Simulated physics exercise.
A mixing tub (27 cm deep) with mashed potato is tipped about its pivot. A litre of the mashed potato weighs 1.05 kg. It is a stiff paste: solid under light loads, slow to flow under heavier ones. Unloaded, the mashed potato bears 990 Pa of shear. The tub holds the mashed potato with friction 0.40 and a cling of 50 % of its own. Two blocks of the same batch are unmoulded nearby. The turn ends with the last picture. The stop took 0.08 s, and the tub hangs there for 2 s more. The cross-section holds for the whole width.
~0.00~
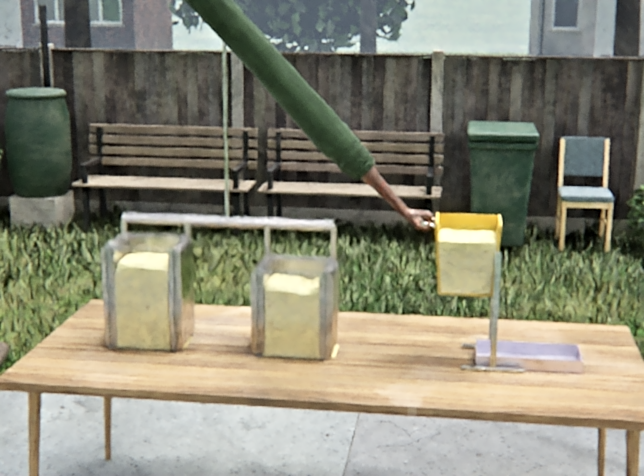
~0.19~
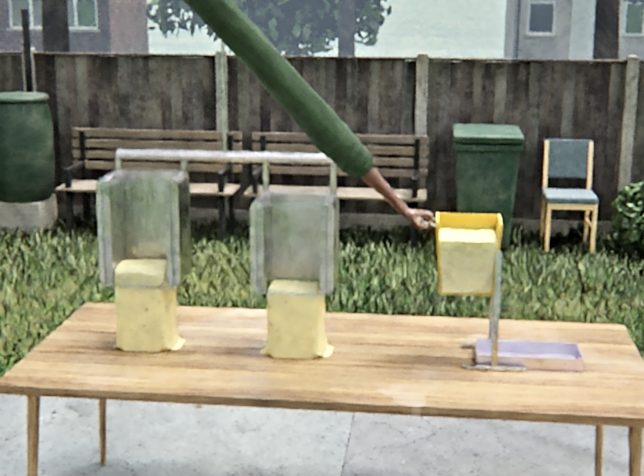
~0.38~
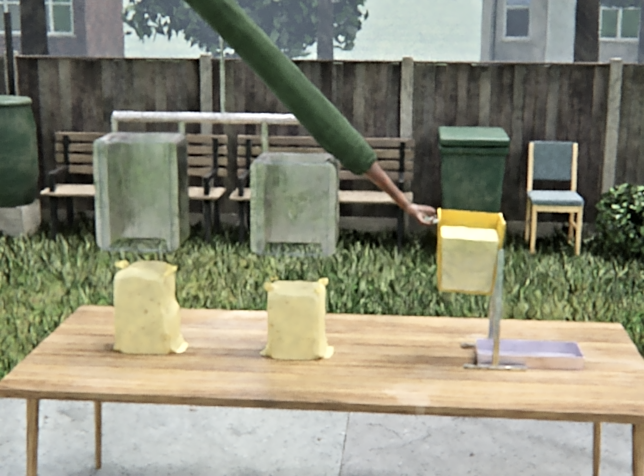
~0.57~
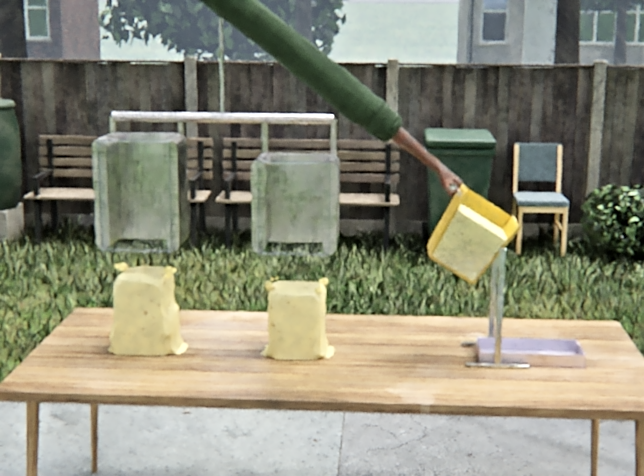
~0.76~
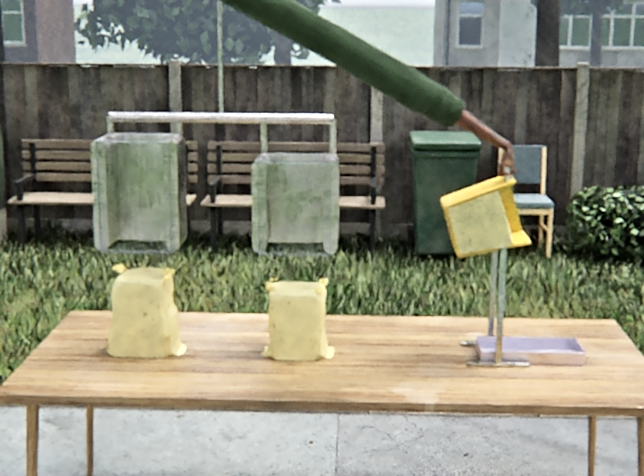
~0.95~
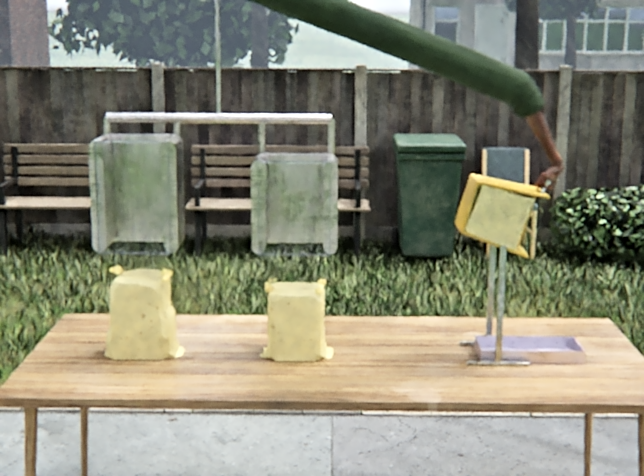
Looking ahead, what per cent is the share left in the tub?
It comes to some 0 %.
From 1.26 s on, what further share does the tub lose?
Some 80 per cent.
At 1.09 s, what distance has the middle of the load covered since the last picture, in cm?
Some 4 cm.
By 1.09 s, the tub is at 106 degrees and holds 100 %.
By 1.26 s, the tub is at 106 degrees and holds 82 %.
By 1.43 s, the tub is at 106 degrees and holds 43 %.
By 1.60 s, the tub is at 106 degrees and holds 0 %.
By 2.95 s, at the end, the tub is at 106 degrees and holds 0 %.
